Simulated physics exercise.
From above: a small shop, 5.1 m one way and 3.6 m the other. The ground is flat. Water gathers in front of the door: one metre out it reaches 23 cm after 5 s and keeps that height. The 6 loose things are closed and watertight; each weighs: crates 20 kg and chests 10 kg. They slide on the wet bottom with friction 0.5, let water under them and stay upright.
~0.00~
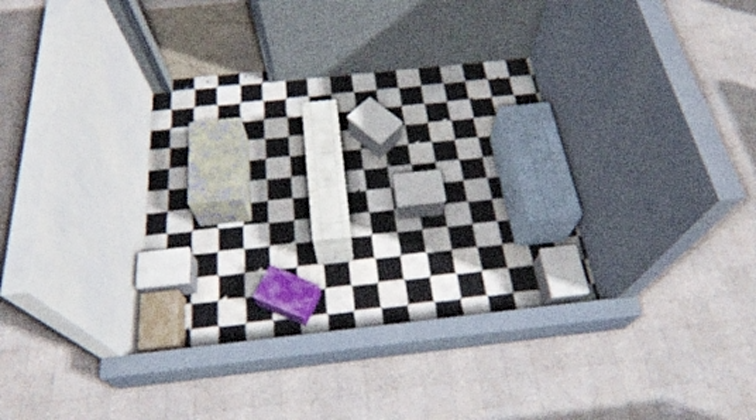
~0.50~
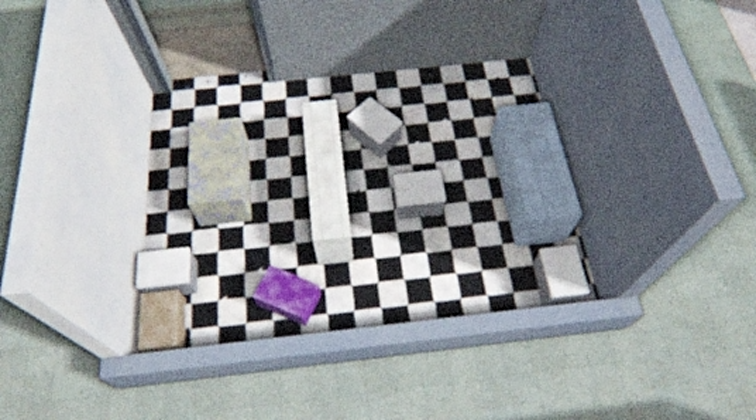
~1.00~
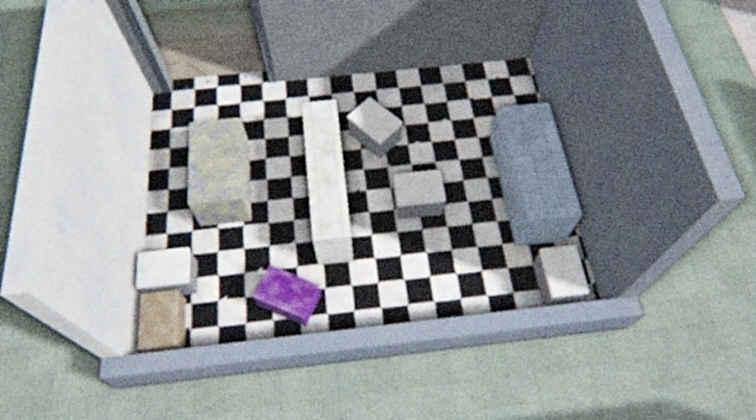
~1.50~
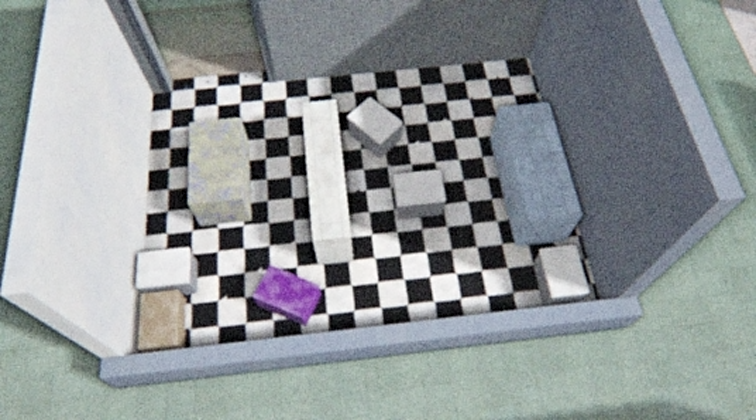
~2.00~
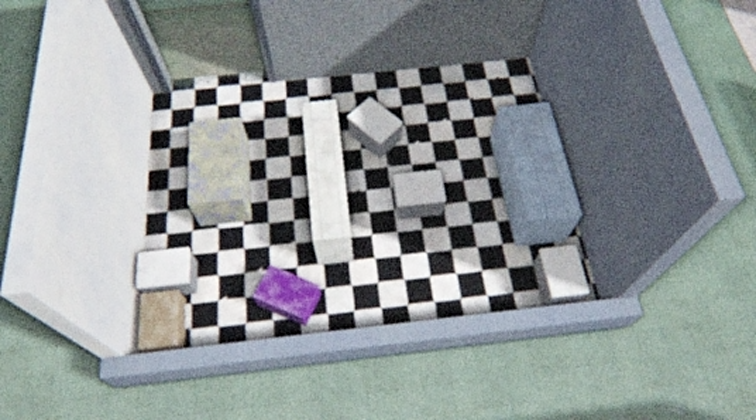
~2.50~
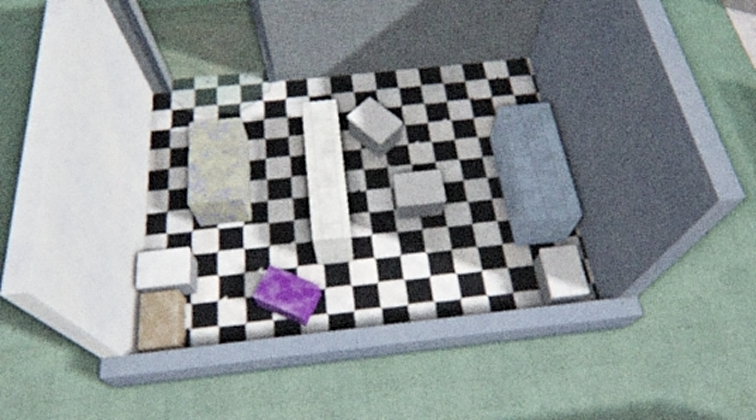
Greenish water spreads over the pale ground around a small roofless shop, then reaches the doorway at the back left and just tints the nearest checkered tiles, while the purple crate and the other blocks inside stay still.
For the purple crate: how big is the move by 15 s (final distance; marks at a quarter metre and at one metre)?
The purple crate travels far.
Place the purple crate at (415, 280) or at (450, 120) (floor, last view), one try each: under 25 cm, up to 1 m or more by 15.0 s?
In that order: It gets carried off; it moves a short way.
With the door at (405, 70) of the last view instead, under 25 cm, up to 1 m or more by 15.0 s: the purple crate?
In that case the purple crate travels far.
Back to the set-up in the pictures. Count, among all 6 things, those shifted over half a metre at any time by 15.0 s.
5 of them.
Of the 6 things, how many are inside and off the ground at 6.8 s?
I count 1.
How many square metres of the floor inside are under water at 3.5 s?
Some 1.5 m2.
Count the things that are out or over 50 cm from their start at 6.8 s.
0 of them.
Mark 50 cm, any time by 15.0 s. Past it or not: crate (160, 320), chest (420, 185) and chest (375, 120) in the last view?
In turn: More, over, over.
After 3.5 s the purple crate is near (286, 291), 0.0 m from its start, aground; 0 afloat.
After 6.8 s the purple crate is near (287, 300), 0.1 m from its start, aground; 1 afloat.
After 11.0 s the purple crate is near (523, 260), 2.6 m from its start, afloat; 4 afloat.
After 15.0 s the purple crate is near (510, 251), 2.5 m from its start, afloat; 6 afloat.
